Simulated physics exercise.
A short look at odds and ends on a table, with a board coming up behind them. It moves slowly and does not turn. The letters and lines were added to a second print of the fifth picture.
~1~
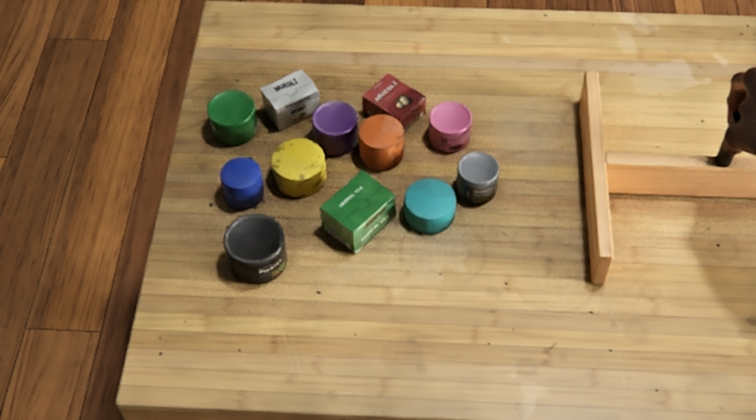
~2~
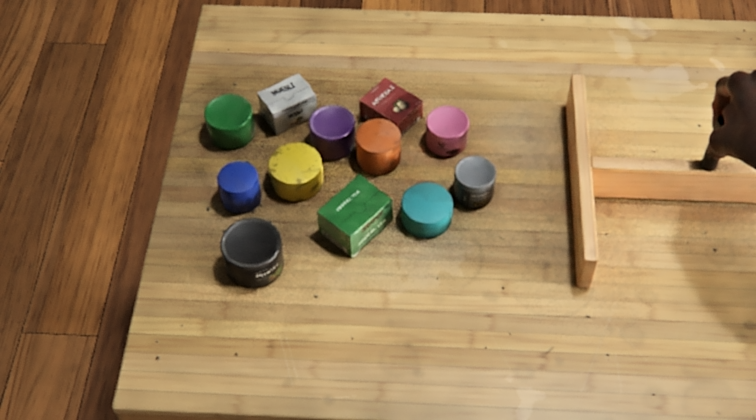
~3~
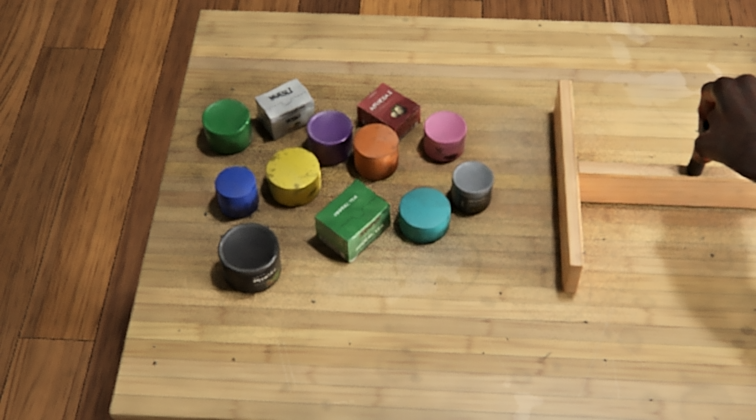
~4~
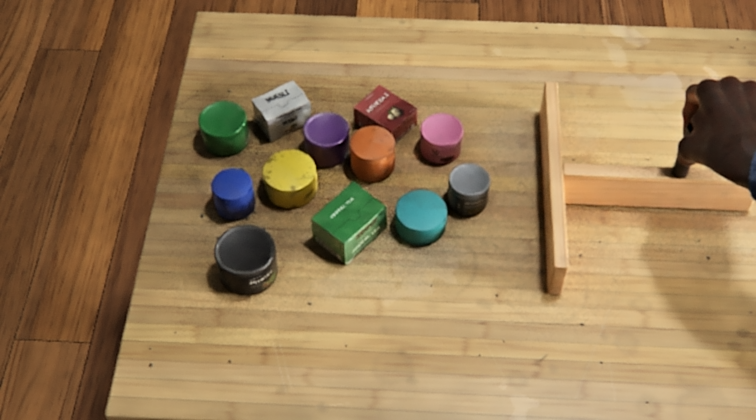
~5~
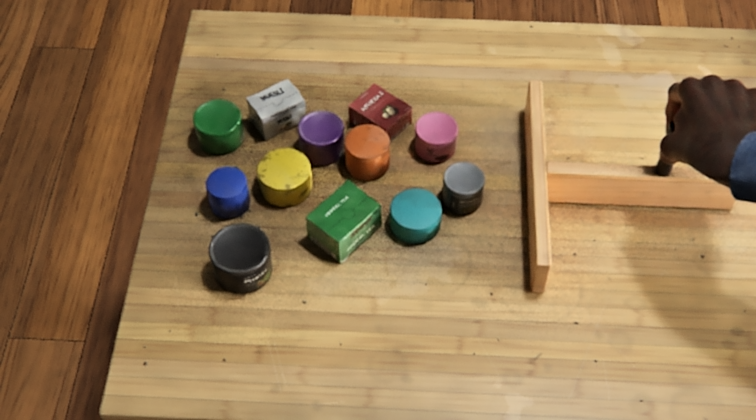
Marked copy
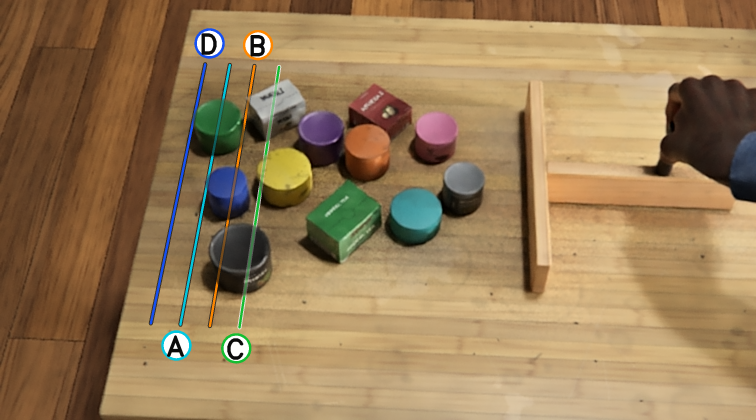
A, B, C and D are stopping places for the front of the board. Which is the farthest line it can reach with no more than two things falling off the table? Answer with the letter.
The farthest such stop is B.
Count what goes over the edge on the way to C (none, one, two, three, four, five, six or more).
By then, none.
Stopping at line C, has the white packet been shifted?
Yes.
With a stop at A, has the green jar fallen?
Yes.
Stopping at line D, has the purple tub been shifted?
By then, yes.
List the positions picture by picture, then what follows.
Grey jar (477, 178); purple tub (335, 128); orange tin (381, 142), in the first frame.
Board (584, 161); pink tub (447, 131), in the second frame.
Board (570, 166); green packet (353, 221), in the third frame.
Board (556, 168); turquoise tin (421, 218), in the fourth frame.
Board (540, 166); red packet (380, 115); yellow tin (285, 178); green jar (219, 128), in the fifth frame.
On the marked copy, A at (207, 183); B at (234, 184); C at (261, 185); D at (181, 182).
Taking B. A third of the way, board (429, 162); red packet (372, 112); green packet (329, 224).
Two thirds of the way, board (318, 158); blue tin (193, 199); green jar (214, 128).
When it is over, board (235, 154); blue tin over the edge; green jar over the edge; two fallen.
As for the rest, A drops five; C is within the limit but short; D drops seven.
